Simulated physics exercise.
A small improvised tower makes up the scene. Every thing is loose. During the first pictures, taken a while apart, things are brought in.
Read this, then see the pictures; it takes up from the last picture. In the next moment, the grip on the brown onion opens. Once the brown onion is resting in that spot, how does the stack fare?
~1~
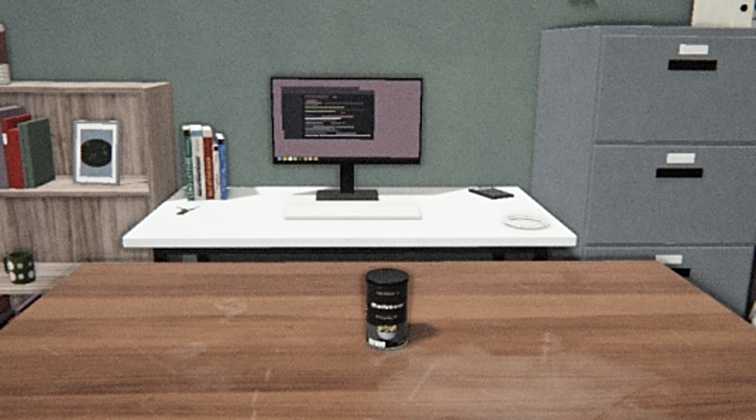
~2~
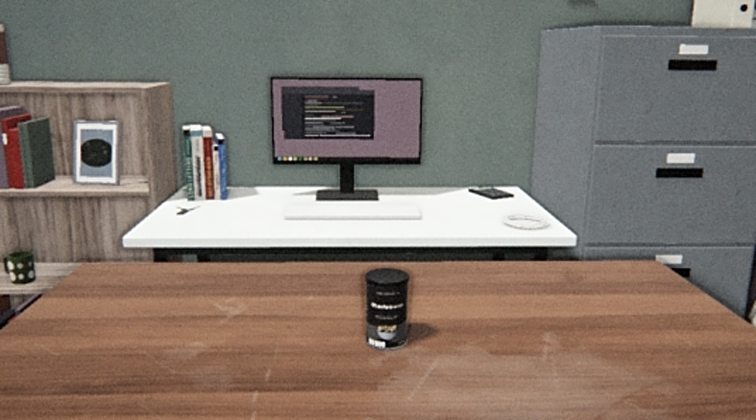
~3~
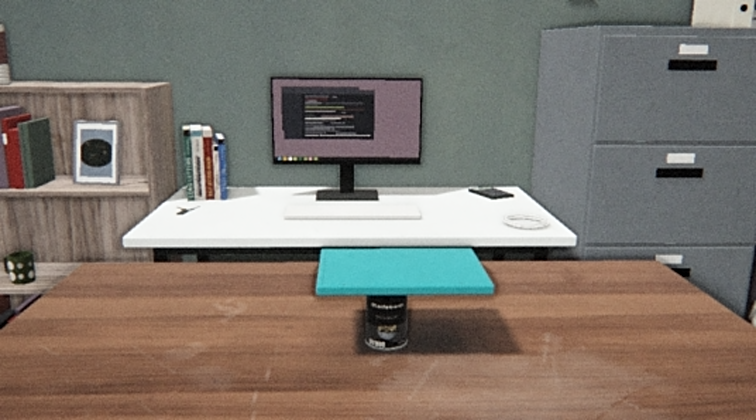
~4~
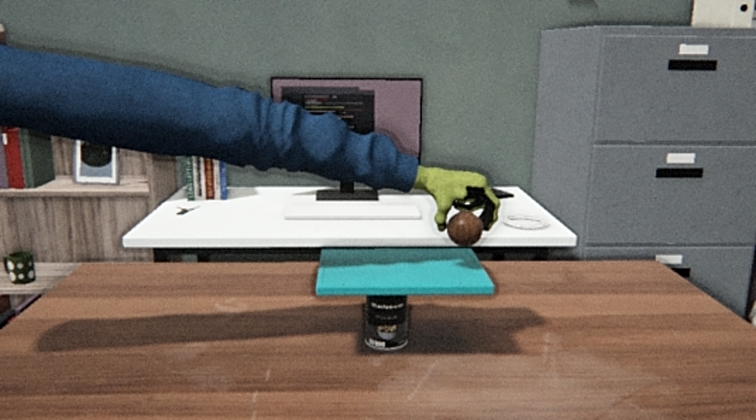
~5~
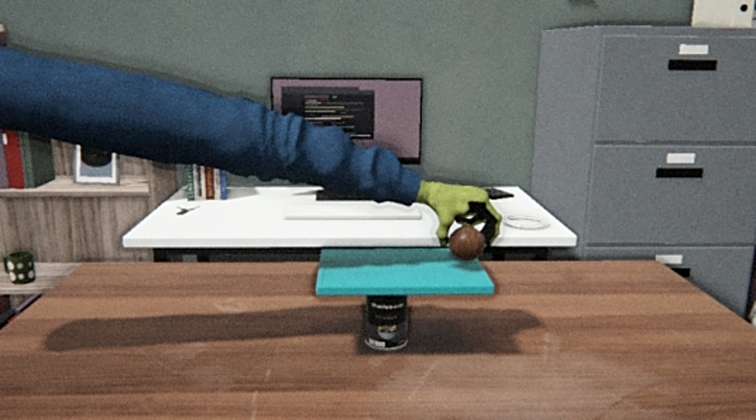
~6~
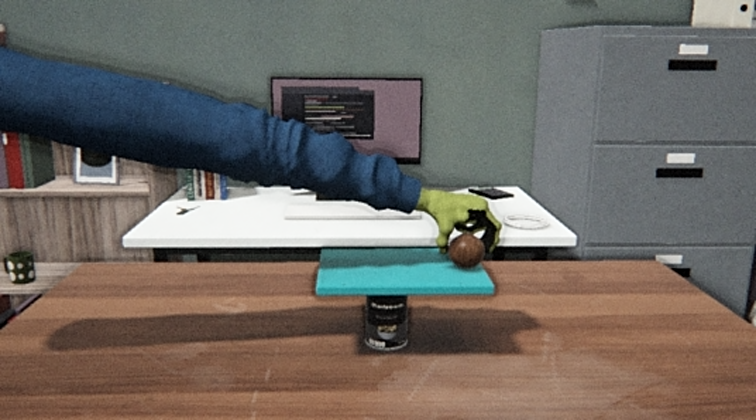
Doesn't stay put.
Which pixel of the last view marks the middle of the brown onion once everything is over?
The object ends up somewhere around (543, 329).
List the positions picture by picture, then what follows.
The last thing is not in view yet; black tin (387, 309), in the first picture.
The last thing is not in view yet; black tin (387, 309), in the second picture.
The last thing is not in view yet; black tin (387, 309), in the third picture.
Still above its spot; brown onion (465, 228); black tin (387, 309), in the fourth picture.
Still above its spot; brown onion (467, 242); black tin (387, 309), in the fifth picture.
Set down, still held; brown onion (467, 250); black tin (387, 309), in the sixth picture.
Then, 0.50 s later than the last frame, brown onion now fallen; turquoise lid tilted by 56°.
Then, 0.80 s later than the last frame, turquoise lid now fallen.
When it is over, fallen, turquoise lid and brown onion; black tin as before. End places, in pixels of the last picture, brown onion near (543, 329). The stack loses its balance.
